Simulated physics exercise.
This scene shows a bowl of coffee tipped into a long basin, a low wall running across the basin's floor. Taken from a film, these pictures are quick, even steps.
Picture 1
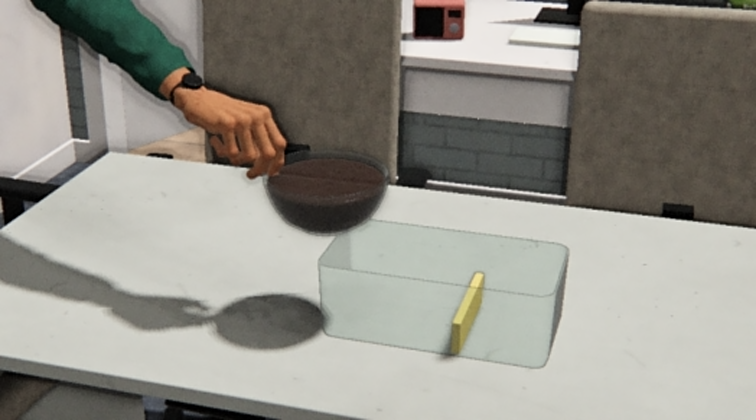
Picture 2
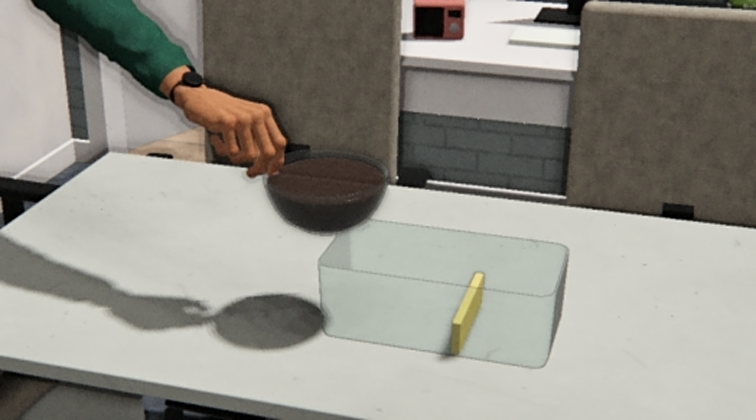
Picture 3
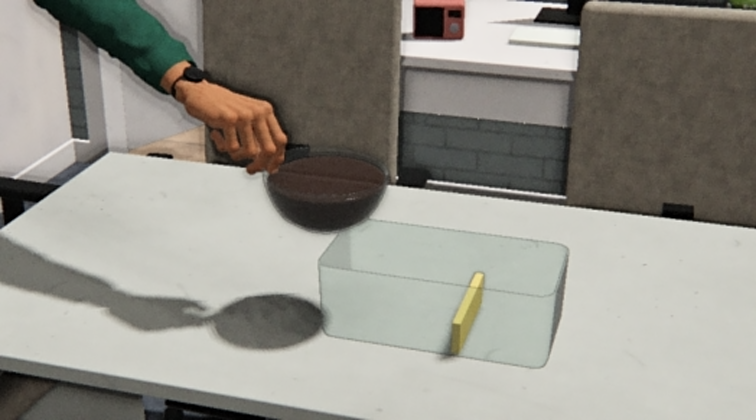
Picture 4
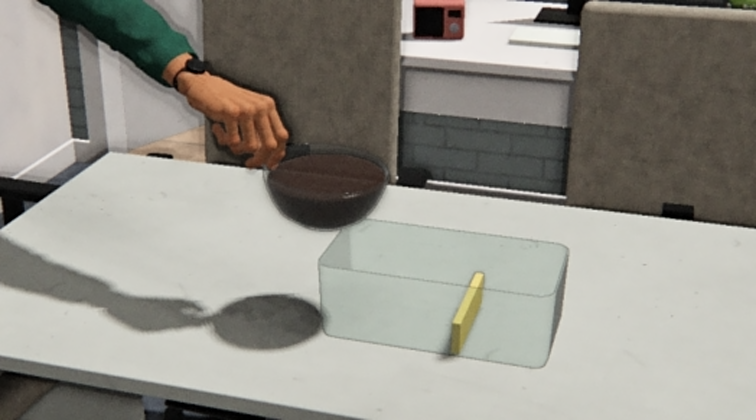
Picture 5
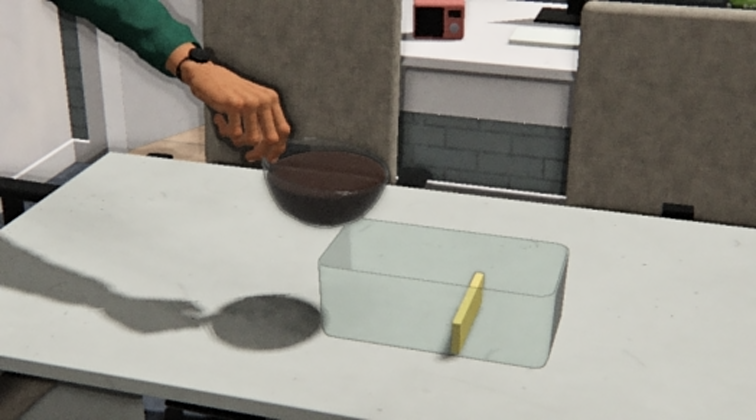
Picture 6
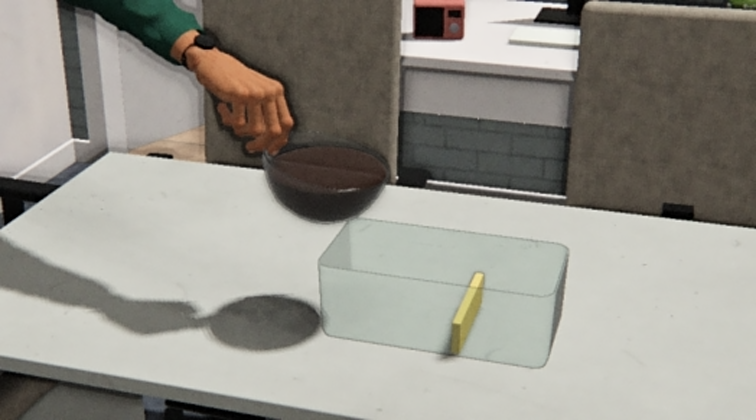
An arm in a green sleeve with a dark wristwatch reaches in from the upper left over a white table, seen from slightly above, with grey chairs behind. Its hand is at the left rim of a dark, see-through bowl of coffee, left of a clear rectangular basin with a low yellow wall across its floor. The bowl tilts slightly and gradually rightward, rising a little, while the view stays still.
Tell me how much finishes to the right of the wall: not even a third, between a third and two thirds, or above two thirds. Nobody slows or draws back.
It works out to between a third and two thirds.
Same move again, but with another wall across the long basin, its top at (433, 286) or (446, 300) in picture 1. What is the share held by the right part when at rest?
First try: Roughly 85 per cent; second try: 75 per cent.
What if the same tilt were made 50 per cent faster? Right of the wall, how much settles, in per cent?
Some 45 per cent.
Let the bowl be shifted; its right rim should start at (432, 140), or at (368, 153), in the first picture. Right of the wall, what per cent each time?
Close to 60 % for the first start and close to 25 % for the second.
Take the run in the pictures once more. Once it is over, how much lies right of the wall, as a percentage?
Roughly 40 in a hundred.
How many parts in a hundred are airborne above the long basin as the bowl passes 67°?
40 %.
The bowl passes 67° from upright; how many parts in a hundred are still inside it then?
It keeps around 50 per cent at that angle.
A moment on, the bowl is tipped part way and 52 per cent is still to pour, 9 is left of the wall and 0 right of it.
Next, the bowl is tipped on its side and 4 per cent is still to pour, 34 is left of the wall and 42 right of it.
Then the bowl is tipped on its side and 0 per cent is still to pour, 54 is left of the wall and 43 right of it.
Later the bowl is tipped on its side and 0 per cent is still to pour, 55 is left of the wall and 42 right of it.
Finally, 55 per cent lies left of the wall, 42 right of it and 2 outside.
